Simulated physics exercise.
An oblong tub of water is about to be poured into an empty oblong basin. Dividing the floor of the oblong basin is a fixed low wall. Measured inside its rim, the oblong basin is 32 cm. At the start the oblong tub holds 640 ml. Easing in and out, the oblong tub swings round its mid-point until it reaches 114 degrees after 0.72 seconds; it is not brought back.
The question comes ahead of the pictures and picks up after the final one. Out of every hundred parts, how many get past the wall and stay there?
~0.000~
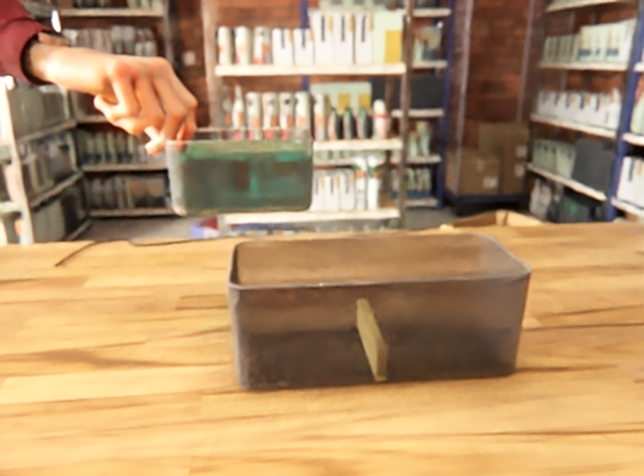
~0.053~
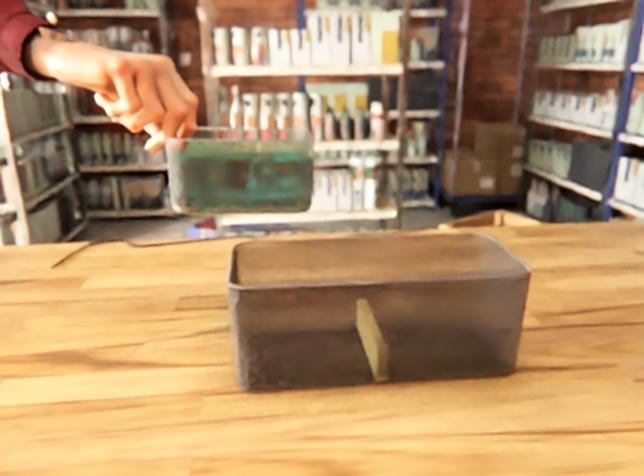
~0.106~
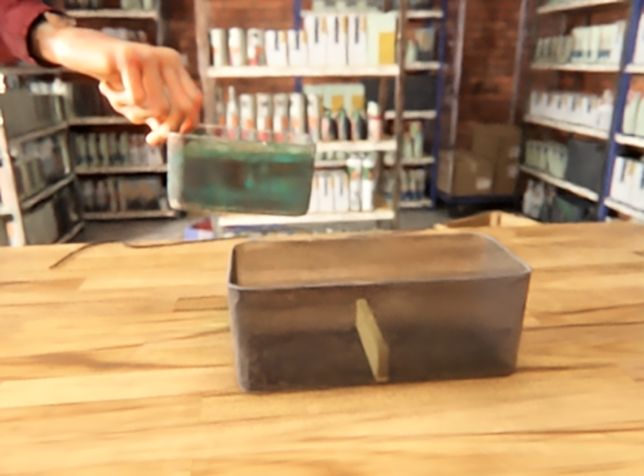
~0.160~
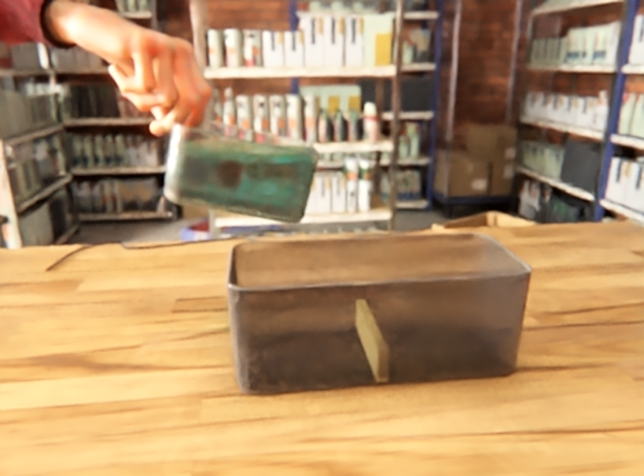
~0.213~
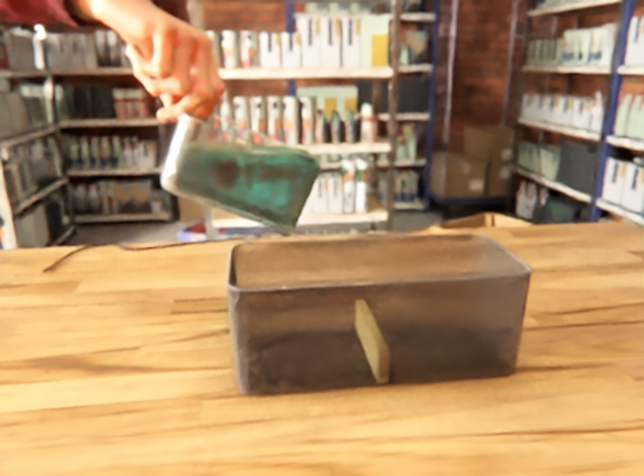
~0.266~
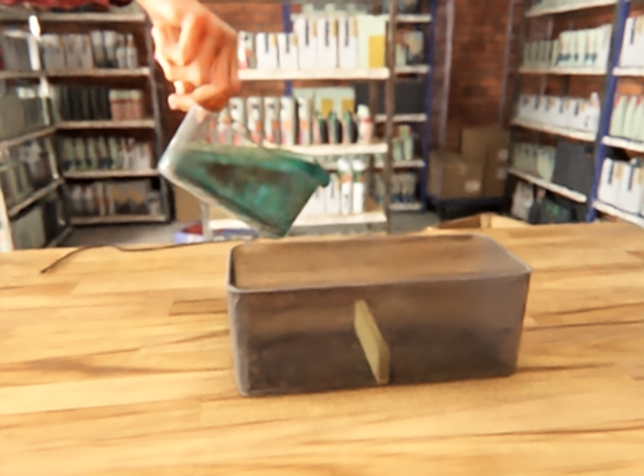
About 32 out of 100.
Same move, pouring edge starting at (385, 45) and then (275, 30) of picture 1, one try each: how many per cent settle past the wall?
It comes to 80 per cent, and then 25 per cent.
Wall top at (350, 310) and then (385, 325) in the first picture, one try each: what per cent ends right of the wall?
55 % and 20 %.
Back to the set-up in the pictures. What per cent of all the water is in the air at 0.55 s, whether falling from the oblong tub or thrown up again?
About 24 per cent.
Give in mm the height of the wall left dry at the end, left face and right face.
About 18 mm left, about 28 mm right.
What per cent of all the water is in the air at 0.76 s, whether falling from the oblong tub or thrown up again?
Near 4 percent.
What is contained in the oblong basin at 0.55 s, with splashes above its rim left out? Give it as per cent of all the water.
I reckon close to 58 percent of it.
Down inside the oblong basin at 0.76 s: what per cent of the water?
Roughly 94 percent of it.
Then, 0.55 s in, the tilt is 99° and 17 per cent is still to pour, 34 is left of the wall and 24 right of it.
Then, 0.76 s in, the tilt is 114° and 2 per cent is still to pour, 63 is left of the wall and 30 right of it.
Then, 0.98 s in, the tilt is 114° and 0 per cent is still to pour, 65 is left of the wall and 32 right of it.
Then, 1.22 s in, the tilt is 114° and 0 per cent is still to pour, 65 is left of the wall and 32 right of it.
Finally, 65 per cent lies left of the wall, 32 right of it and 3 outside.
